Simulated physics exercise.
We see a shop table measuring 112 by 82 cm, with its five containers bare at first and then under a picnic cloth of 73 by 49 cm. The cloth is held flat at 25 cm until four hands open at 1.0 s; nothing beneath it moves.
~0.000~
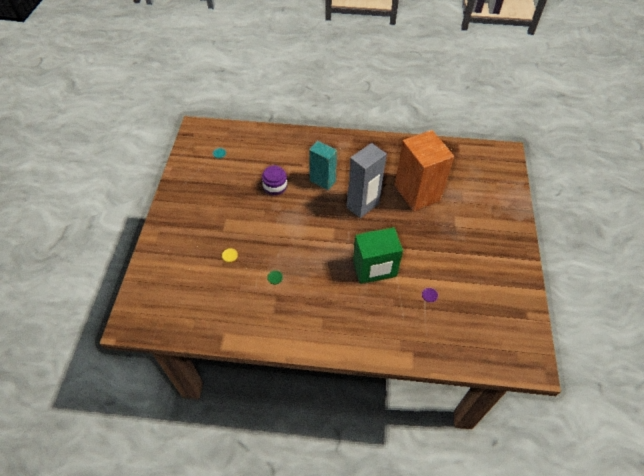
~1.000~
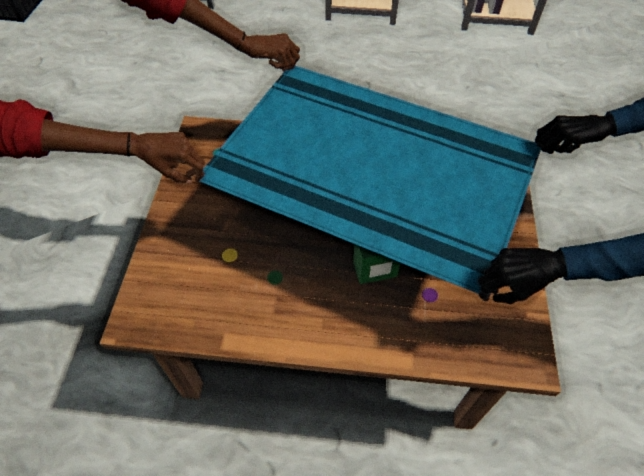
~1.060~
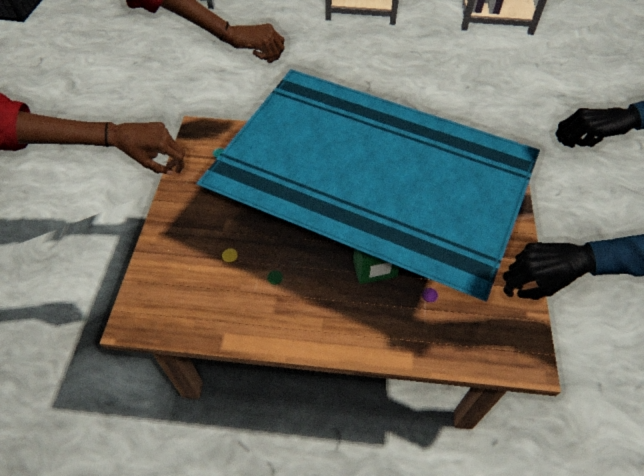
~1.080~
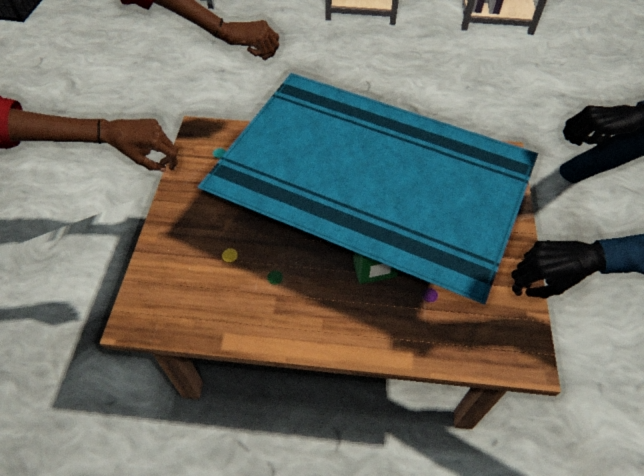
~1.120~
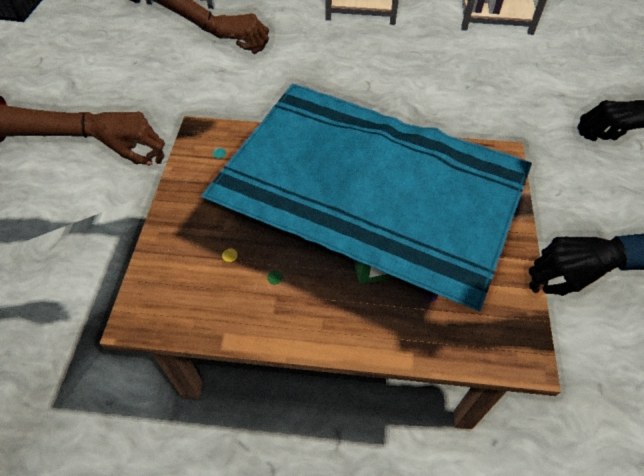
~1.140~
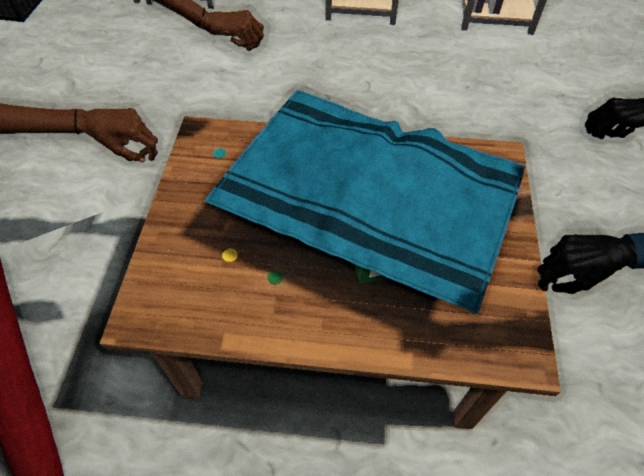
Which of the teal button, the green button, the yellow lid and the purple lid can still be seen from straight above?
In order: The teal button still shows; the green button still shows; the yellow lid stays uncovered; the purple lid vanishes under it.
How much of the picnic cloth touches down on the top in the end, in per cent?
About 15 per cent.
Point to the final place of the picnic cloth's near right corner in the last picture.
In the final picture you'd find it somewhere near (439, 318).
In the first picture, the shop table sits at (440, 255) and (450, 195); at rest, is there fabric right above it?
First spot hidden, second spot hidden.
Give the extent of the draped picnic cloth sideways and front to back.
About 62 cm by 56 cm.
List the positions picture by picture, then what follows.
Teal button (219, 153); green button (275, 277); yellow lid (230, 255); purple lid (430, 295); grey carton (369, 155), 21 cm tall; green box (379, 242), 13 cm tall; purple jar (274, 173), 6 cm tall; orange block (428, 148), 19 cm tall; teal block (323, 150), 14 cm tall, in the first picture.
Picnic cloth corners (195, 179) (291, 64) (542, 145) (489, 298); highest point 25 cm, lowest 25 cm, in the second picture.
Picnic cloth corners (197, 184) (291, 69); highest point 23 cm, lowest 23 cm, in the third picture.
Picnic cloth corners (198, 188) (291, 73); highest point 22 cm, lowest 22 cm, in the fourth picture.
Picnic cloth corners (201, 197) (292, 84); highest point 22 cm, lowest 18 cm, in the fifth picture.
Picnic cloth corners (204, 201) (298, 90) (525, 166) (478, 314); highest point 22 cm, lowest 15 cm, in the sixth picture.
After 1.3 s, 15 % of it is down, spanning 62 by 56 cm, above purple lid.
After 1.5 s, 15 % of it is down, spanning 64 by 57 cm, above purple lid.
After 1.7 s, 15 % of it is down, spanning 63 by 57 cm, above purple lid.
After 1.9 s, 15 % of it is down, spanning 63 by 57 cm, above purple lid.
After 2.7 s, 15 % of it is down, spanning 63 by 57 cm, above purple lid.
